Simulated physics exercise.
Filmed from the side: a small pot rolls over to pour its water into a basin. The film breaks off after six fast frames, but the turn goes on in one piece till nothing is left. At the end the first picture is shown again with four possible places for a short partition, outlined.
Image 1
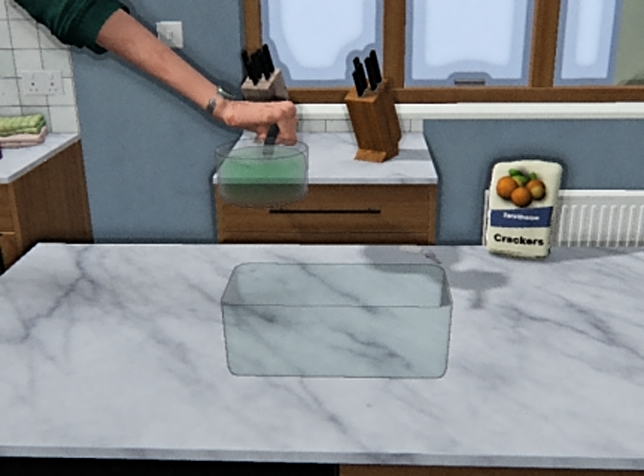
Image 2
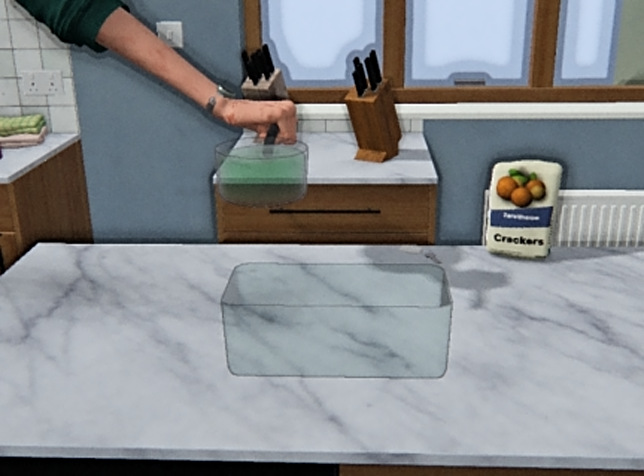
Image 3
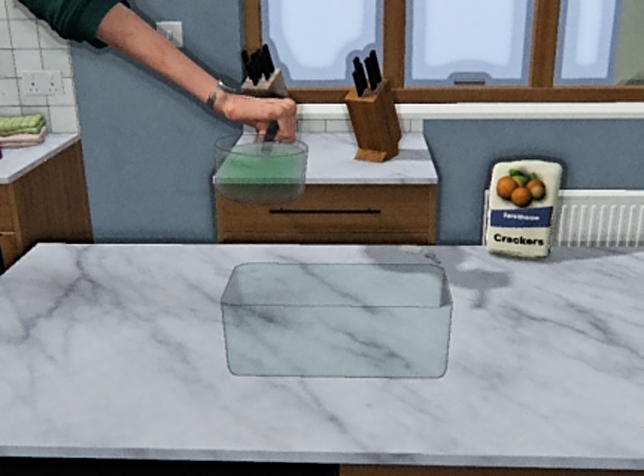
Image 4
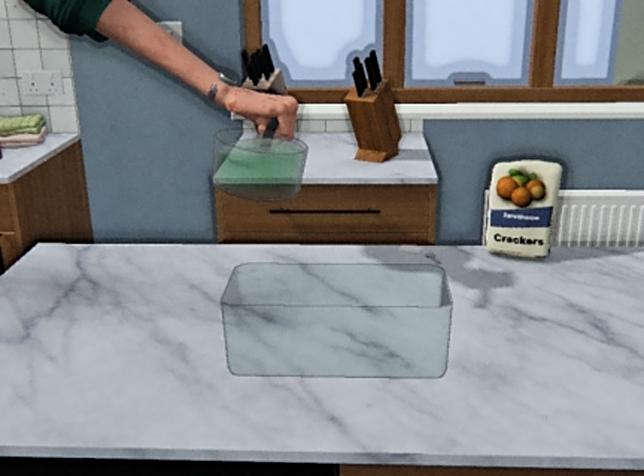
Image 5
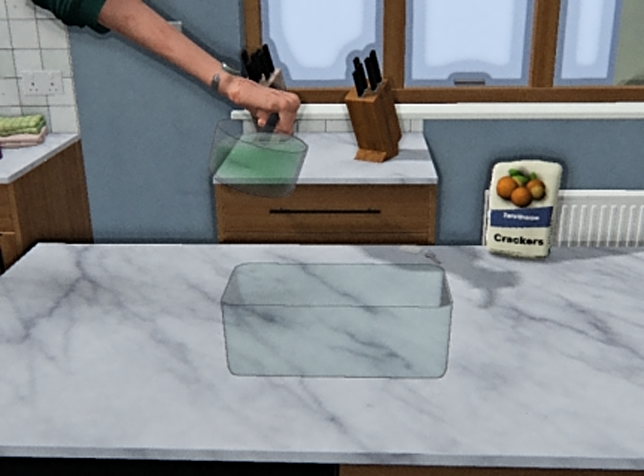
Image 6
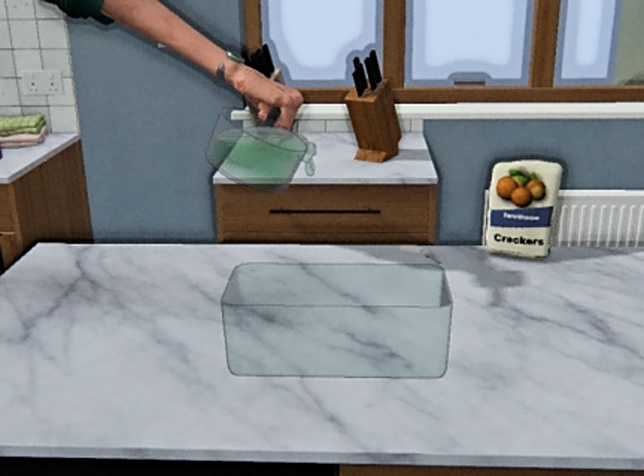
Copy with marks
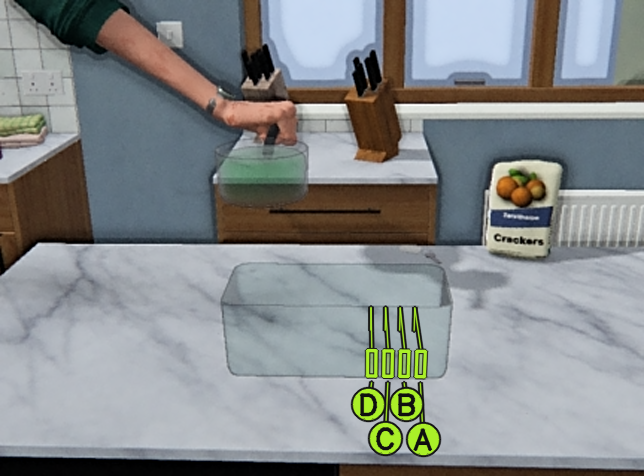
An arm holds a clear pot and tilts it rightward until green liquid crosses its lip.
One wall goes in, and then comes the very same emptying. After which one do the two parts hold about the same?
Best: C.
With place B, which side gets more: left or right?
More ends on the left.
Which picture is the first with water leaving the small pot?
Picture 5.
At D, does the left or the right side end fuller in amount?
More ends on the right.
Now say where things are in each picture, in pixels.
Upright, lip at (306, 148); basin from (228, 372) to (447, 375); nothing has left yet, in the first frame.
Upright, lip at (306, 148); nothing has left yet, in the second frame.
Tipped about 5°, lip at (306, 148); nothing has left yet, in the third frame.
Tipped about 10°, lip at (306, 148); nothing has left yet, in the fourth frame.
Tipped about 17°, lip at (306, 148); water is over the lip, down to (306, 148), in the fifth frame.
Tipped about 26°, lip at (306, 148); water is over the lip, down to (310, 172), in the sixth frame.
In lime, A at (420, 383); B at (404, 382); C at (387, 382); D at (371, 382).
With A, about 92 % ends left of the wall and 5 % right of it; 3 % is lost outside.
With B, about 78 % ends left of the wall and 20 % right of it.
With C, about 43 % ends left of the wall and 56 % right of it.
With D, about 17 % ends left of the wall and 81 % right of it.
